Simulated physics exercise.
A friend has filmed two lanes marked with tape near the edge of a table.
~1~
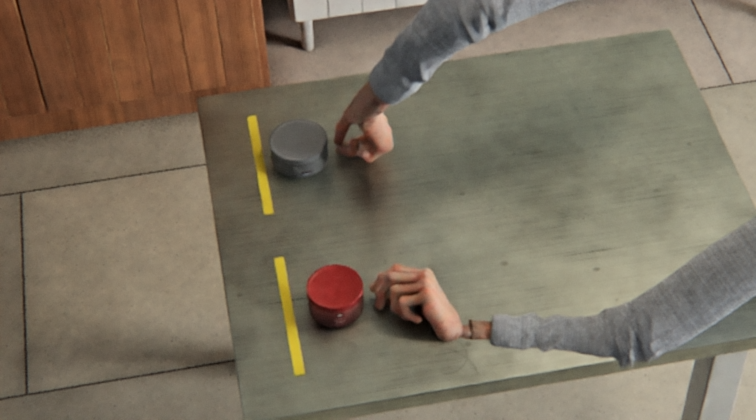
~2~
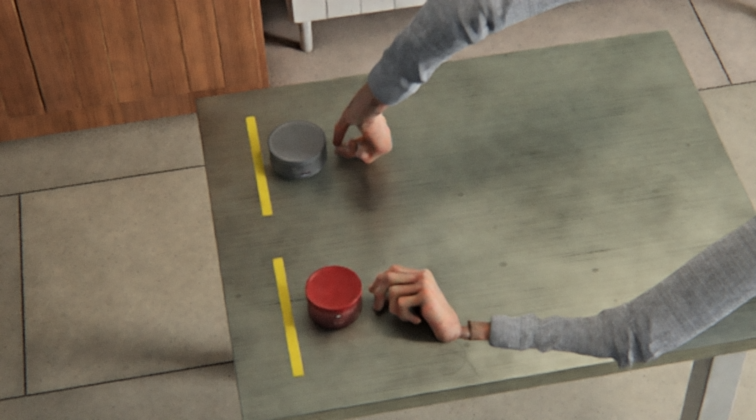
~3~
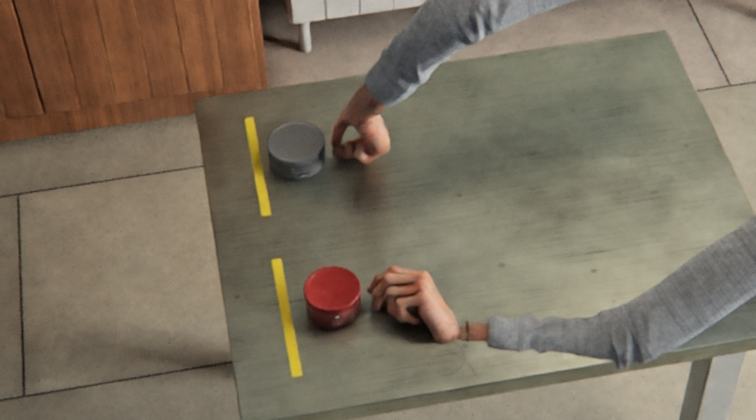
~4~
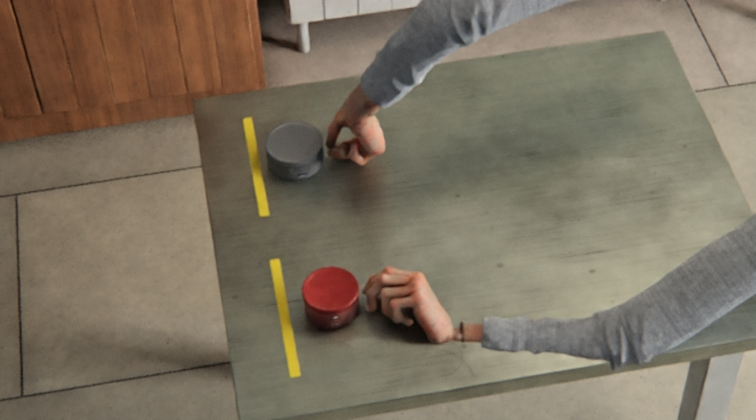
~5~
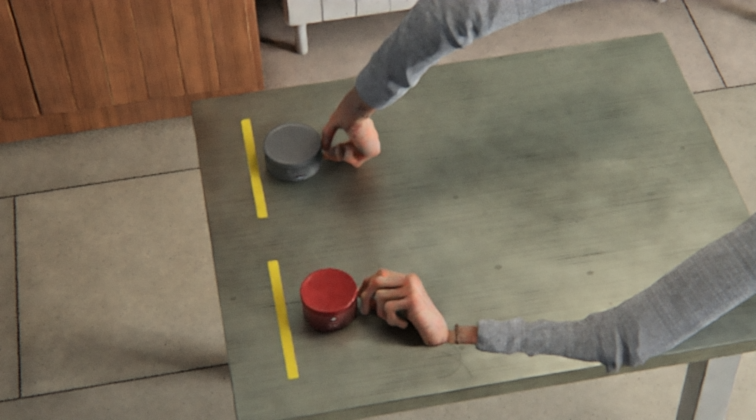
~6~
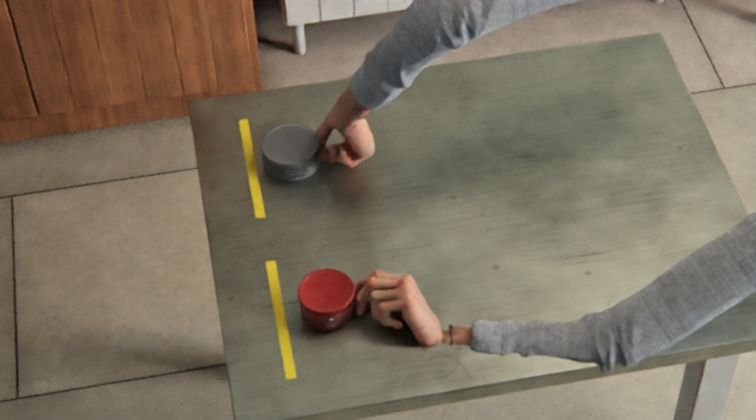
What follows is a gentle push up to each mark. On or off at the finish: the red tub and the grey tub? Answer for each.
Outcome: The red tub is still on the table, the grey tub is still on the table.
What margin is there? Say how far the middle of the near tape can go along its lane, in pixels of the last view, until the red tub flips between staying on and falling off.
Roughly 28 pixels left.
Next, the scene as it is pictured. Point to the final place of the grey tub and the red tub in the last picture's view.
First (217, 164), then (246, 314).
Then, 0.64 s after the last picture, red tub moved a little near (302, 304); grey tub moved a little near (268, 156).
Then, 1.36 s after the last picture, red tub moved about its own width near (271, 309); grey tub moved about its own width near (240, 160).
At rest, the red tub stays on the table, near (246, 314); the grey tub stays on the table, near (217, 164).
